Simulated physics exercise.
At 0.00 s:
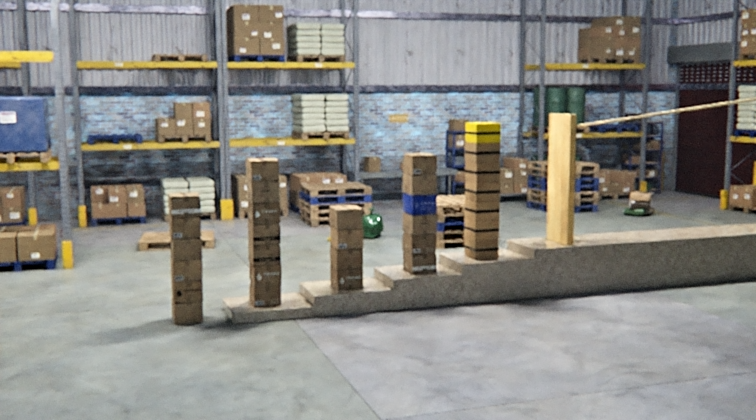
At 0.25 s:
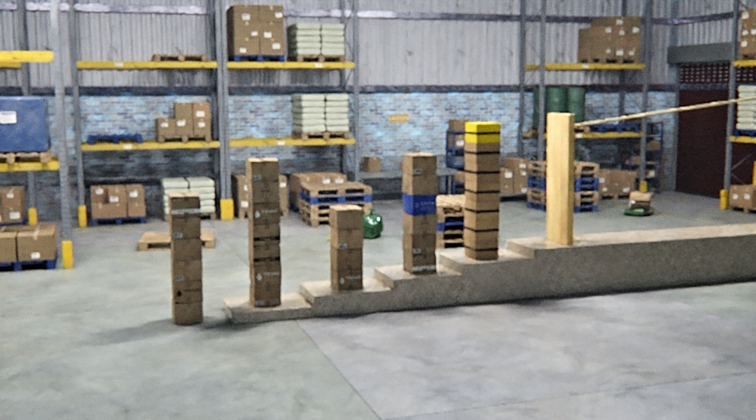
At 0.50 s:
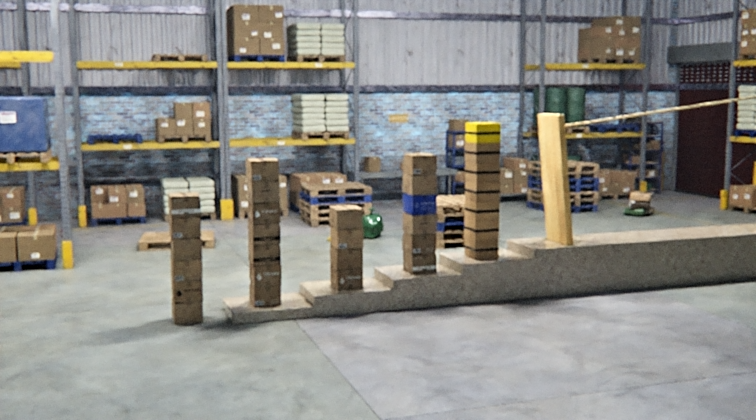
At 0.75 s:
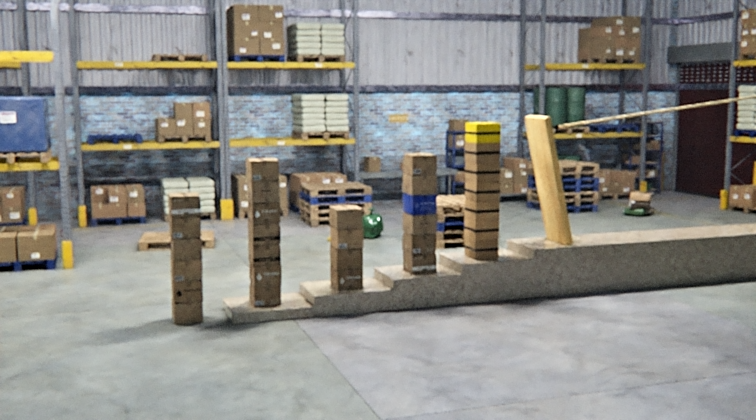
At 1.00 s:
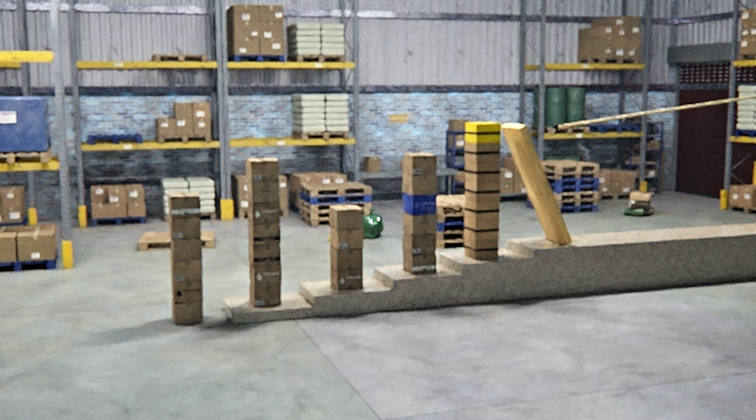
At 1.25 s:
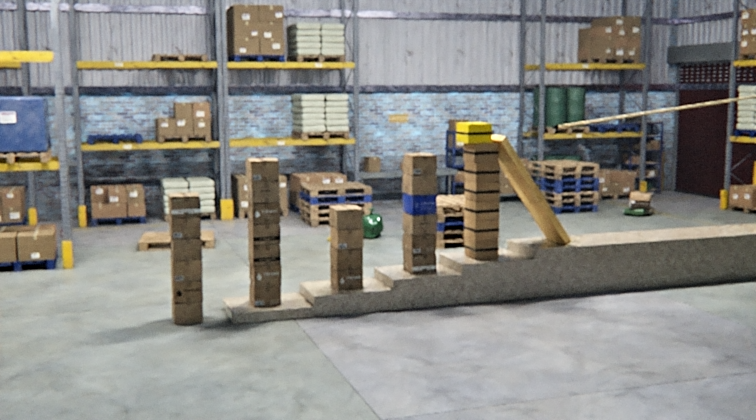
A tall wooden board at the top of a row of stepped carton stacks was nudged by a pole from the right, leaned left, and pushed the yellow carton on the nearest stack slightly left.
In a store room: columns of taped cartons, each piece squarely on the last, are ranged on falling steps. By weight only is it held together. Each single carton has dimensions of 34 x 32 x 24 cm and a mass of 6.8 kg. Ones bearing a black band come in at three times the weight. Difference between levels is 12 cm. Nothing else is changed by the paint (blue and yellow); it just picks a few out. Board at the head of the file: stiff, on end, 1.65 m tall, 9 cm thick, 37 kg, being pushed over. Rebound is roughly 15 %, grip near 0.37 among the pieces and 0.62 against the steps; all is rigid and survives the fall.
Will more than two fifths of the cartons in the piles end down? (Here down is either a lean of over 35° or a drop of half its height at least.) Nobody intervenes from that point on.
Short of two in five.
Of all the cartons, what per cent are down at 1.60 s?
0 per cent.
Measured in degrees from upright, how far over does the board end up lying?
Roughly 35° from upright.
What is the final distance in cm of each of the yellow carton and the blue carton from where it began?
Yellow: About 10 cm, blue: About 0 cm.
Around 1.31 s, board 35° from upright; none of the 30 cartons down, 2 disturbed; yellow carton displaced 15 cm.
Around 1.34 s, board 35° from upright; none of the 30 cartons down, 2 disturbed; yellow carton displaced 16 cm.
Around 1.72 s, board 35° from upright; none of the 30 cartons down, 1 disturbed; yellow carton displaced 15 cm.
Finally (2.1 s), board 35° from upright; none of the 30 cartons down, 1 disturbed; yellow carton displaced 14 cm; blue carton unmoved. That is 0 per cent. Seen by the last camera, middles, yellow carton near (472, 133), blue carton near (420, 203).
